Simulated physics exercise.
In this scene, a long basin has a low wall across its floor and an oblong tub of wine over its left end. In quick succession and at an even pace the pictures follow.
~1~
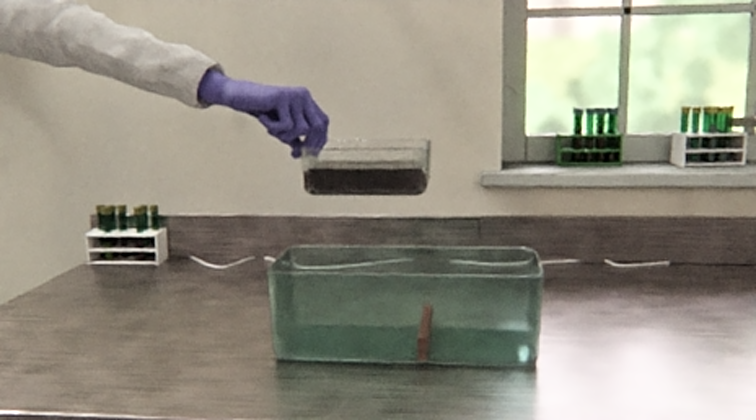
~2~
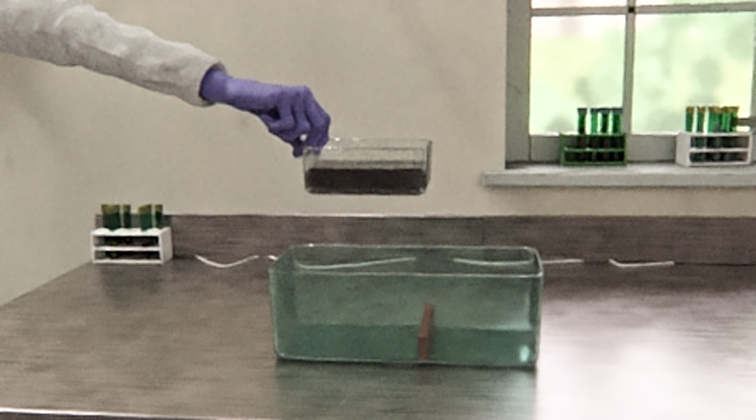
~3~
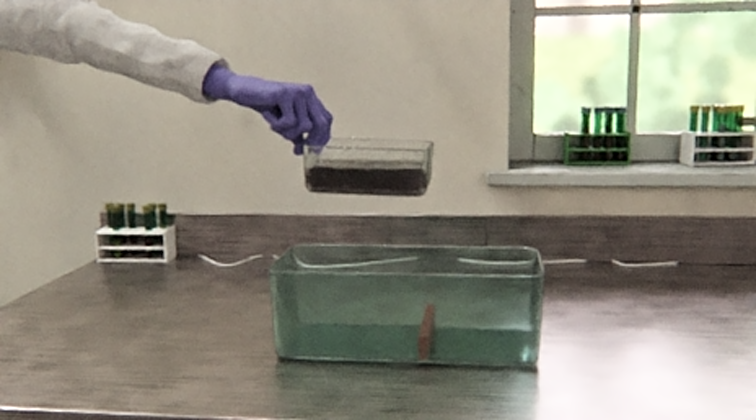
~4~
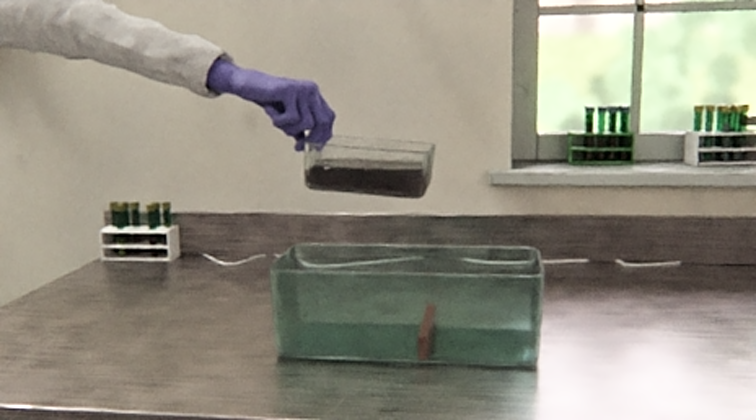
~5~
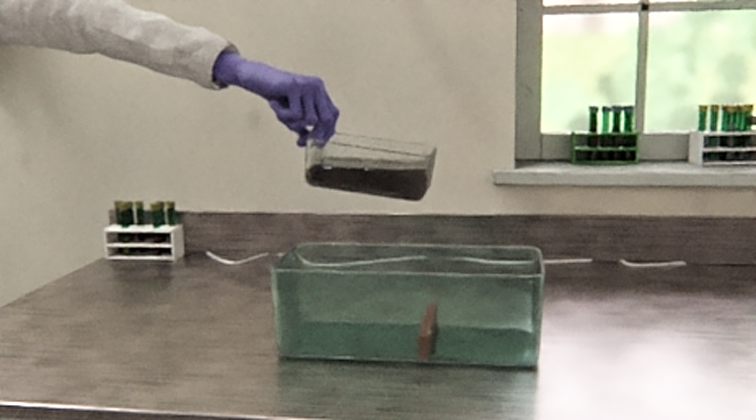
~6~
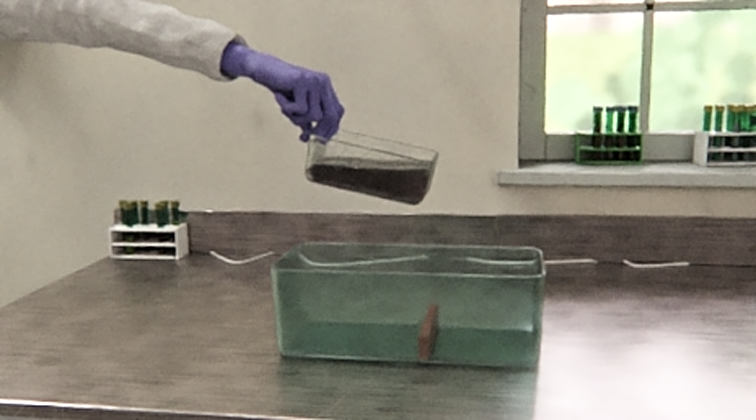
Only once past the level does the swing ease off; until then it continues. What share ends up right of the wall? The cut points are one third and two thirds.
Past two thirds.
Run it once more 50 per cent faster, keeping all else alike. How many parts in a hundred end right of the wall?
Result: Roughly 70 %.
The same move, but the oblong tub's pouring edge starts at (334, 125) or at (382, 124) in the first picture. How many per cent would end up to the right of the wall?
10 and 50 in a hundred.
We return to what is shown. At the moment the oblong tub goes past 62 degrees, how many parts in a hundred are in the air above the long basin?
Roughly 30 percent.
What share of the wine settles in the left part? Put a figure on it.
I'd say close to 20 per cent.
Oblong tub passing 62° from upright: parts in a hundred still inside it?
Roughly 45 percent.
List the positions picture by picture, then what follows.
In the first frame, it leans 0°; its right rim is at (428, 146); the wine meets the walls at (312, 165) and (427, 165); the long basin's rim runs from (279, 260) to (539, 263); the wall's top is at (425, 321).
In the second frame, it leans 1°; its right rim is at (429, 146); the wine meets the walls at (314, 165) and (427, 165).
In the third frame, it leans 2°; its right rim is at (431, 147); the wine meets the walls at (314, 164) and (428, 165).
In the fourth frame, it leans 5°; its right rim is at (432, 150); the wine meets the walls at (315, 162) and (429, 166).
In the fifth frame, it leans 8°; its right rim is at (433, 153); the wine meets the walls at (316, 162) and (429, 166).
In the sixth frame, it leans 12°; its right rim is at (435, 158); the wine meets the walls at (317, 161) and (430, 166).
A moment on, the oblong tub is tipped part way and 43 per cent is still to pour, 0 is left of the wall and 28 right of it.
Next, the oblong tub is tipped on its side and 9 per cent is still to pour, 7 is left of the wall and 79 right of it.
Then the oblong tub is tipped right over and 0 per cent is still to pour, 19 is left of the wall and 80 right of it.
Later the oblong tub is tipped right over and 0 per cent is still to pour, 19 is left of the wall and 80 right of it.
In the end 19 per cent lies left of the wall, 80 right of it and 0 outside.
